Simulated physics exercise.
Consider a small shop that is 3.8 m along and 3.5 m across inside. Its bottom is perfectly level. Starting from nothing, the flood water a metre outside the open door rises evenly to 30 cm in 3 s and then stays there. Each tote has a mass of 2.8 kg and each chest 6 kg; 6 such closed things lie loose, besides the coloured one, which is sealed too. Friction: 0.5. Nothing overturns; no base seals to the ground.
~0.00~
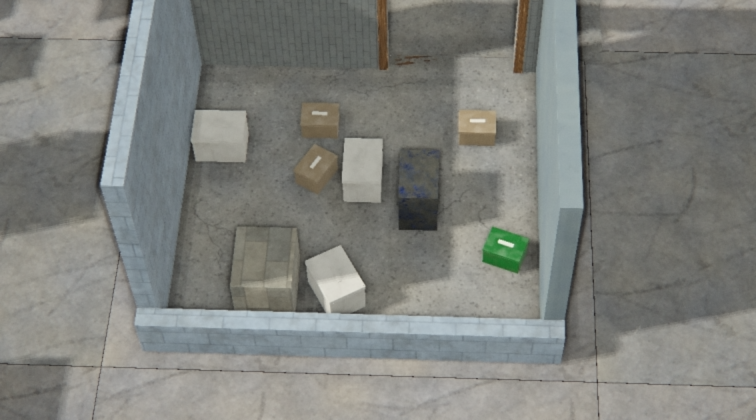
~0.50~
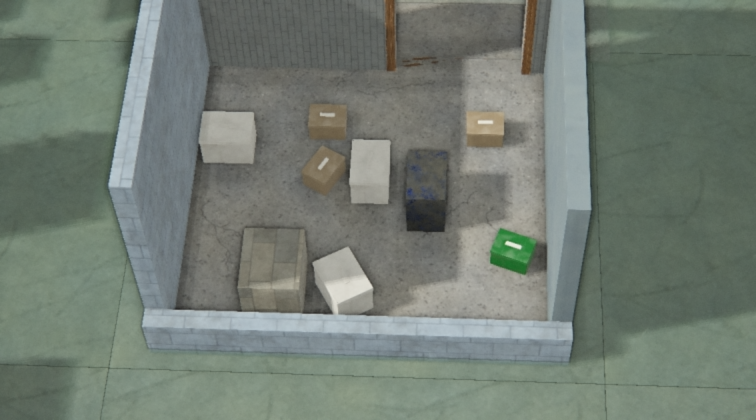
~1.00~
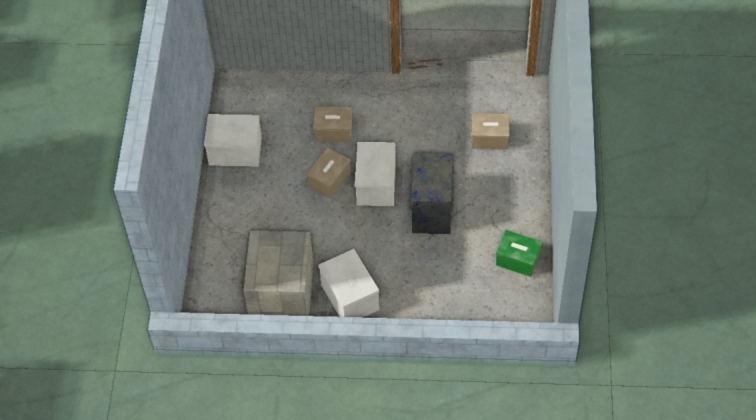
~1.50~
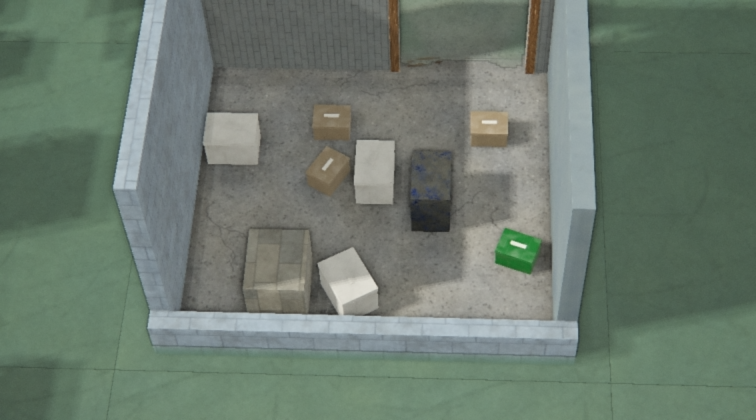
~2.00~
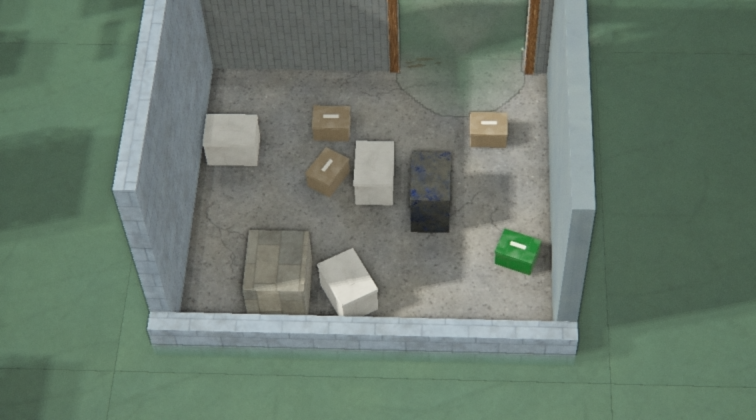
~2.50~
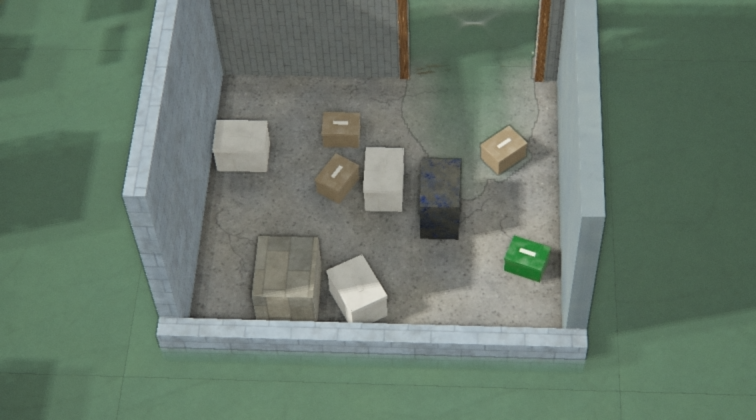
A small open-topped room with scattered boxes and a green tote stood still as the ground outside turned green, then water spread in through the doorway and turned one tan box on the right.
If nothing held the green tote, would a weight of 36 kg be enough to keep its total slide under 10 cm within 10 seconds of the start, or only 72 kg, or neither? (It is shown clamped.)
Most likely it will manage with only the heavier mass.
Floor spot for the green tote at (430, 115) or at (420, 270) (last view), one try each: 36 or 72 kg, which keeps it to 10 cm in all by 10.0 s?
The big mass is needed; the small mass already works.
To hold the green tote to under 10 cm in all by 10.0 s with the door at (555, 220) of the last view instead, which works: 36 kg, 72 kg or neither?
Under that change the large mass is required.
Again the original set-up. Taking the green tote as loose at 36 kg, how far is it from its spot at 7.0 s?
It would be some 50 cm from its spot.
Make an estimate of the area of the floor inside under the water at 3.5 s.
5.5 m2.
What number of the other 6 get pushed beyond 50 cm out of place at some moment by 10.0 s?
I get 6.
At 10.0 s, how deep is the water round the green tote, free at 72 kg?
Around 22 cm.
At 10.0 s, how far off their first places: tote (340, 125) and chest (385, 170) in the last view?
In that order: 30 cm, 140 cm.
After 3.5 s the green tote would be 0 cm from its start with 36 kg and 0 cm from its start with 72 kg; 3 cm of water round it then.
After 4.5 s the green tote would be 23 cm from its start with 36 kg and 0 cm from its start with 72 kg; 13 cm of water round it then.
After 7.0 s the green tote would be 53 cm from its start with 36 kg and 0 cm from its start with 72 kg; 16 cm of water round it then.
After 10.0 s the green tote would be 61 cm from its start with 36 kg and 0 cm from its start with 72 kg; 22 cm of water round it then.
